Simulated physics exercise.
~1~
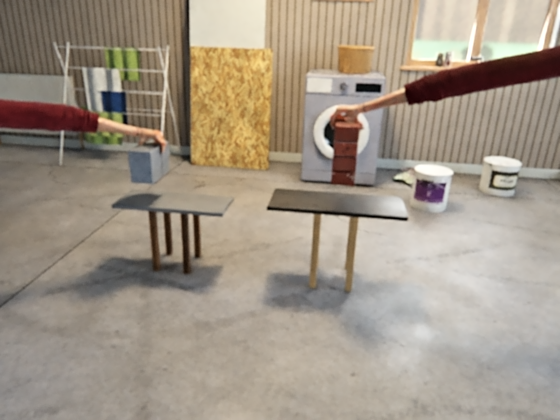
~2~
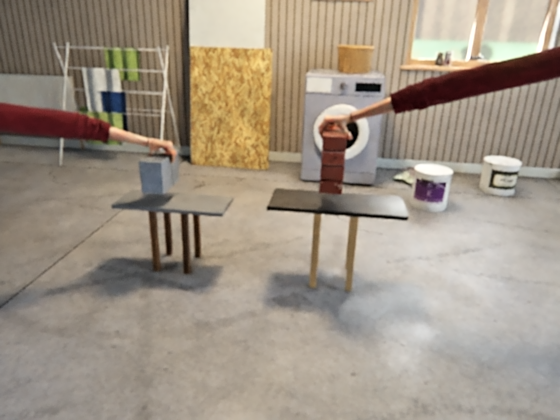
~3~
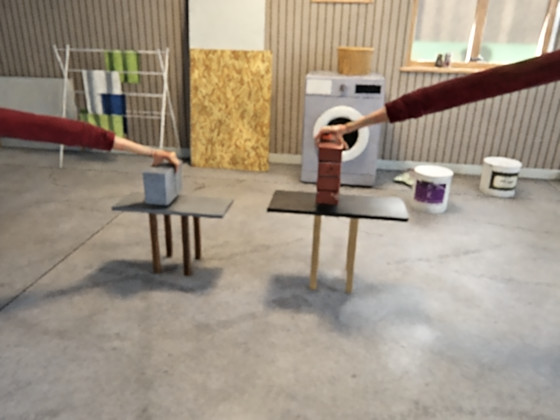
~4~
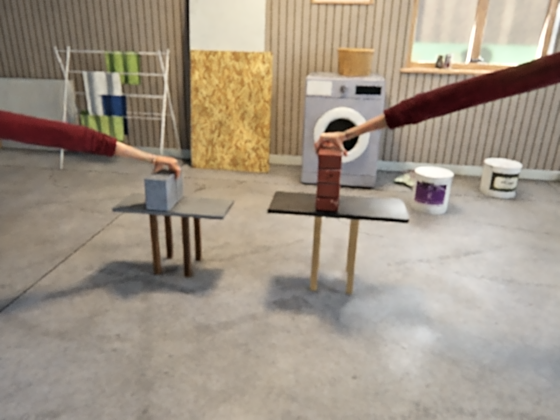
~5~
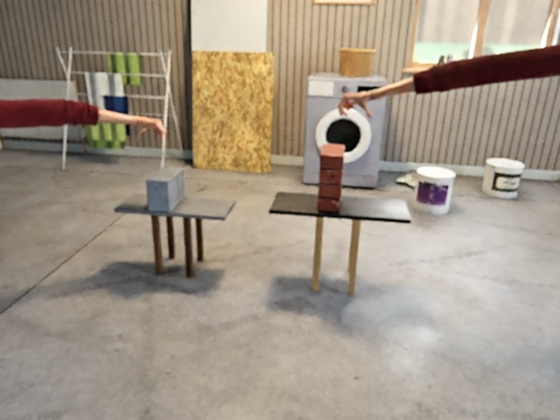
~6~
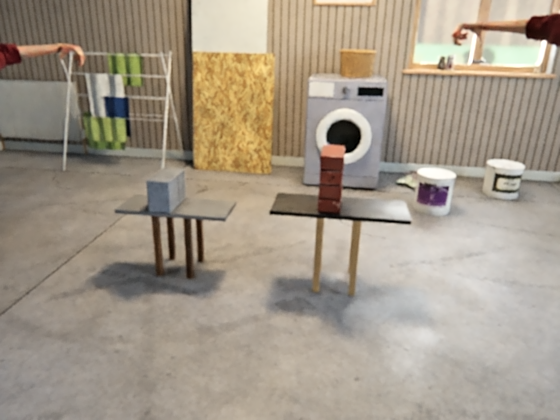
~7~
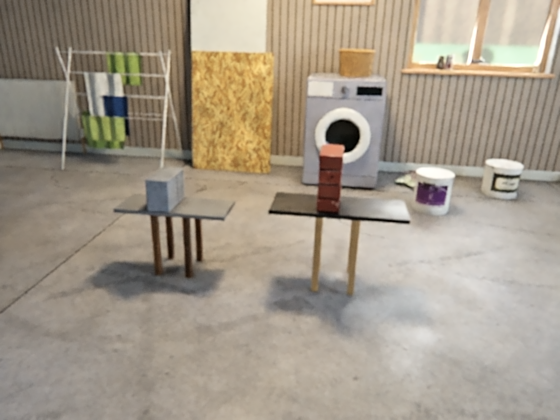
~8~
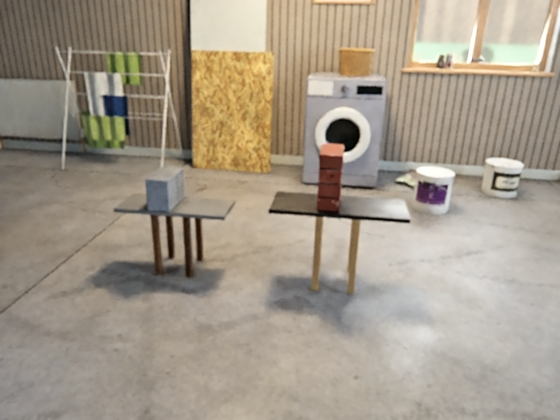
Two small tables stand on a grey concrete floor, a grey-topped one with dark legs at left and a black-topped one with pale legs at right, seen from the front by a slightly swaying camera. Behind them are a drying rack, a wood-chip board, a washing machine and two white buckets. An arm in a dark red sleeve reaches in from each side, one holding a grey block, the other a stack of reddish bricks. The hands lower both loads onto the tabletops, let go and withdraw. Both tables stay standing, their loads resting upright and still.
